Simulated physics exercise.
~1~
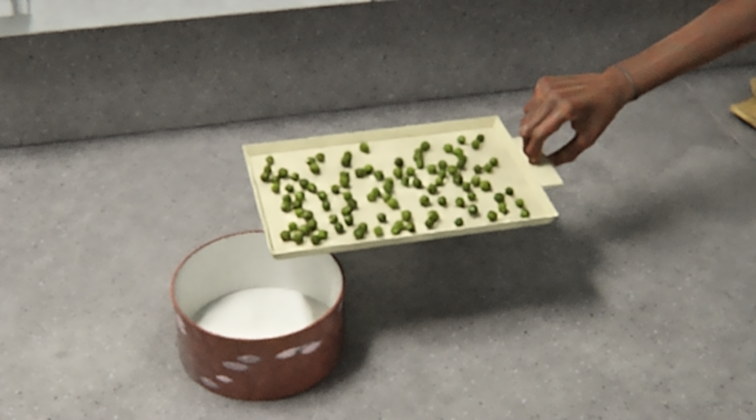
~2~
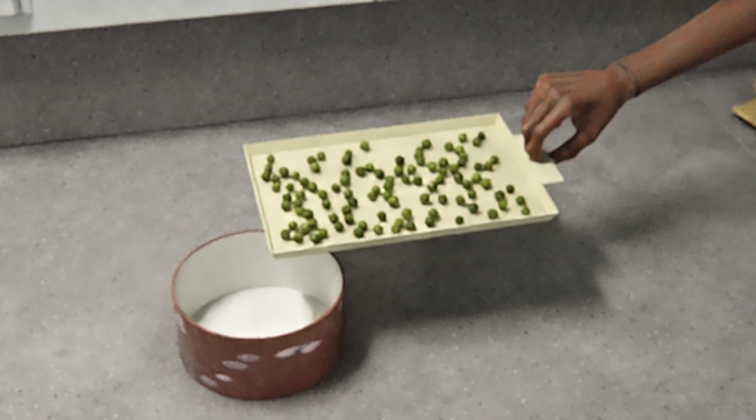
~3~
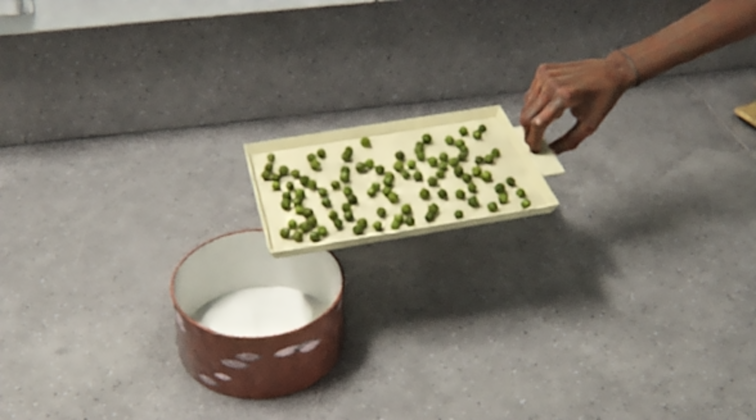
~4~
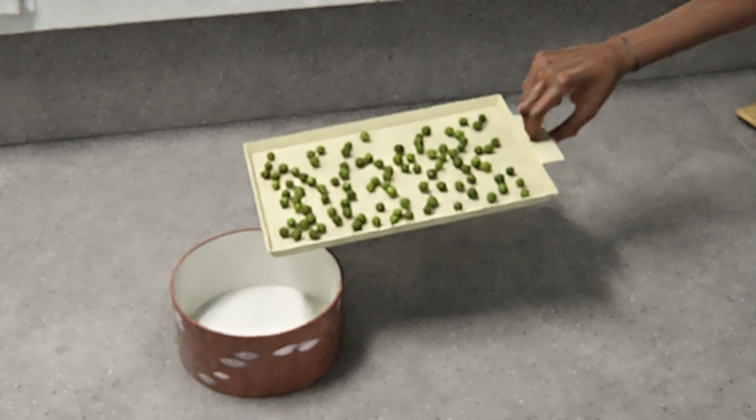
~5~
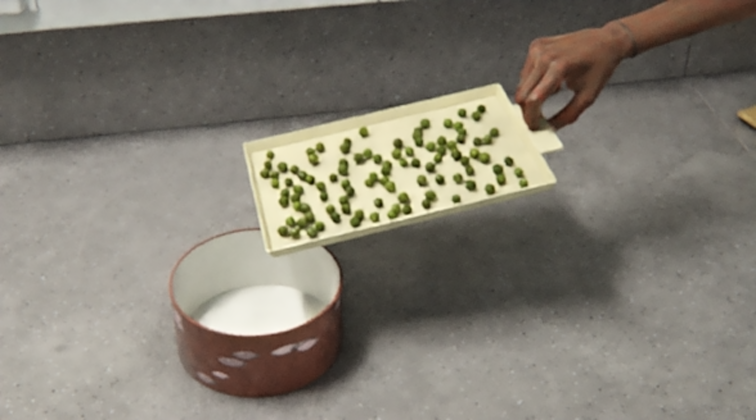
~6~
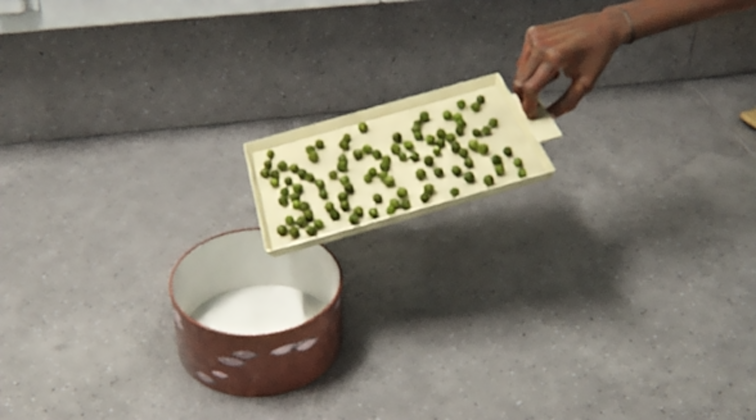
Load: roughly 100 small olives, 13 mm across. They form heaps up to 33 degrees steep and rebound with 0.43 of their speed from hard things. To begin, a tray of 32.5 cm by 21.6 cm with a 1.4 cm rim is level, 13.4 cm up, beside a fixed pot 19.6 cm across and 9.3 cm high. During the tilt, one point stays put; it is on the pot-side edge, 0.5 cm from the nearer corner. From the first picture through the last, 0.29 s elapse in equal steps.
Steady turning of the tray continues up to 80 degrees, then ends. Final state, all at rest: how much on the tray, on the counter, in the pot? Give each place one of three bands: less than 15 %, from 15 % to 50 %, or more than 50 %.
Tray - less than 15 %; counter - from 15 % to 50 %; pot - more than 50 %.
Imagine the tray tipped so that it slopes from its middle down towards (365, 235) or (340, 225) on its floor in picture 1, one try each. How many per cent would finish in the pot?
Approximately 70 percent, then 100 percent.
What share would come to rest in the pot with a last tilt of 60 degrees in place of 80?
Pot share: About 5 per cent.
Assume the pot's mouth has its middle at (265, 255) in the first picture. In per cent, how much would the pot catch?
I'd expect near 85 per cent.
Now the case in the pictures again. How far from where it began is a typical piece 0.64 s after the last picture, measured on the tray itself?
Displacement on the tray: Roughly 11 cm.
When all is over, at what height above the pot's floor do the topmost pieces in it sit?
About 2.0 centimetres.
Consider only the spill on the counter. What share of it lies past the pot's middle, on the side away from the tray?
Roughly 90 per cent.
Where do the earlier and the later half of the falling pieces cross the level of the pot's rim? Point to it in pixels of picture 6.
At about (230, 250), then at (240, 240).
Then, 0.64 s after the last picture, tilt 44 degrees; the tray holds 100 %, the pot 0 %.
Then, 1.06 s after the last picture, tilt 65 degrees; the tray holds 90 %, the pot 5 %.
Then, 1.57 s after the last picture, tilt 80 degrees; the tray holds 60 %, the pot 20 %.
In the end, tray 0 %, counter 40 %, pot 60 %.
